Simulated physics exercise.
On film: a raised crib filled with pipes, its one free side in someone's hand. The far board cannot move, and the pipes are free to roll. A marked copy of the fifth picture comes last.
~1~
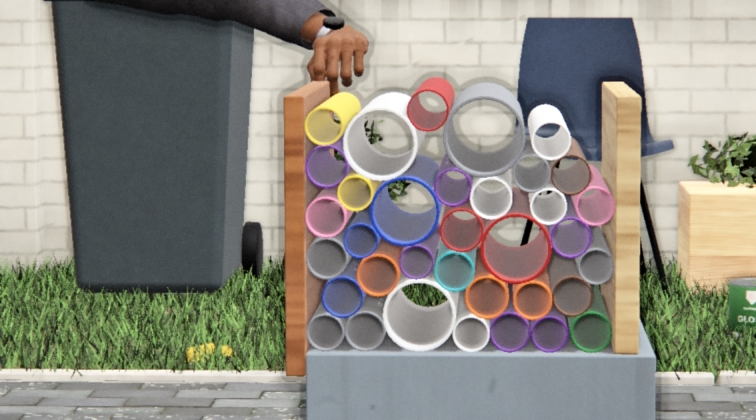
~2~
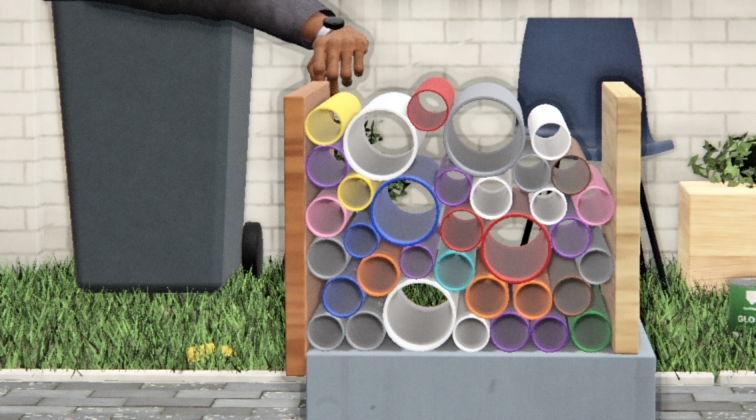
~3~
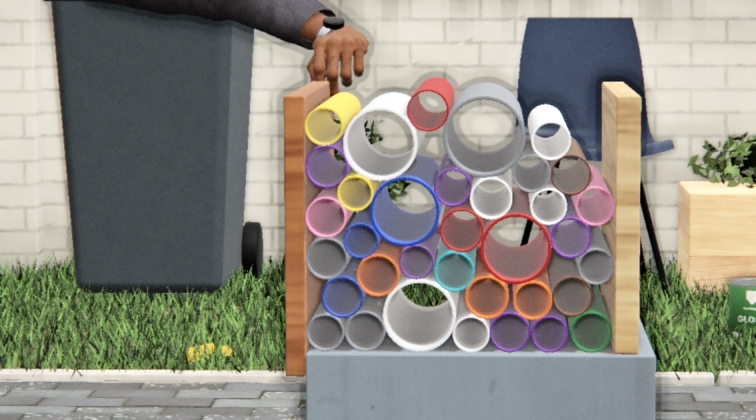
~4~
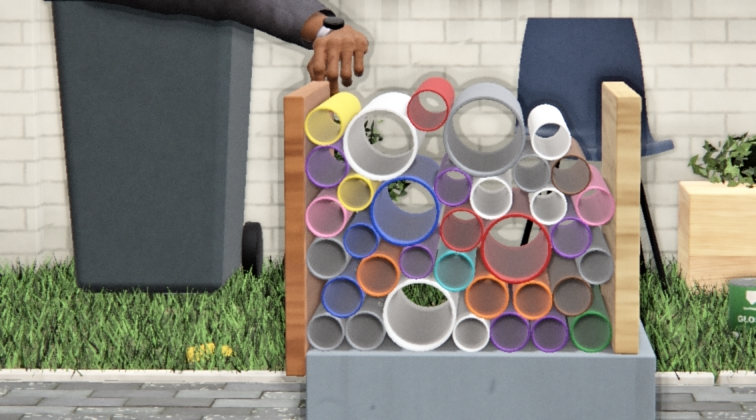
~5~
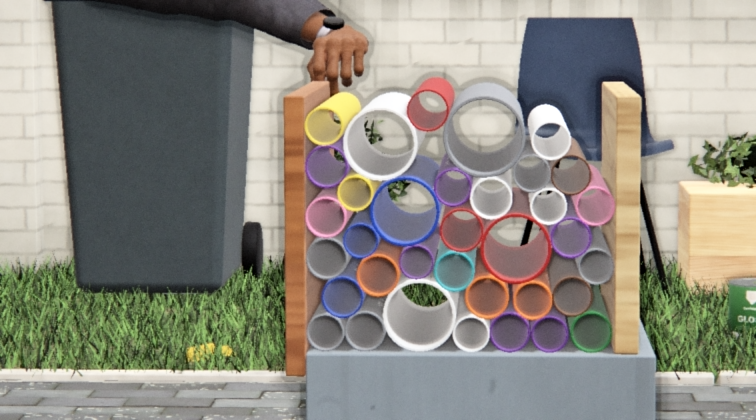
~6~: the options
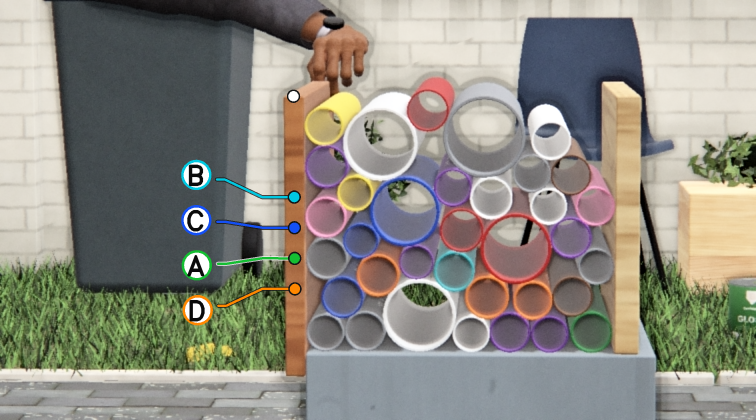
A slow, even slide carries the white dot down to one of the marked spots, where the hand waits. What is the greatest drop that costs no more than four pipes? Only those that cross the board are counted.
No lower than C.
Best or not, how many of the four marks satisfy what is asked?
Two of the four.
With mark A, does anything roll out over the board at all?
Yes, at A.
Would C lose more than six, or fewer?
At C, fewer than six.
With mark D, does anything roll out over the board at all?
Yes.
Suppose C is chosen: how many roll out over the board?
At C the number is two.
On the marked copy, A at (295, 258); B at (294, 197); C at (294, 228); D at (295, 289); the white dot at (293, 96).
Taking C. A third of the way, top of the board (305, 159).
Two thirds of the way, top of the board (306, 227).
When it is over, top of the board (306, 227), two out over the board.
As for the rest, A five out over the board; B one out over the board; D more than four out over the board.
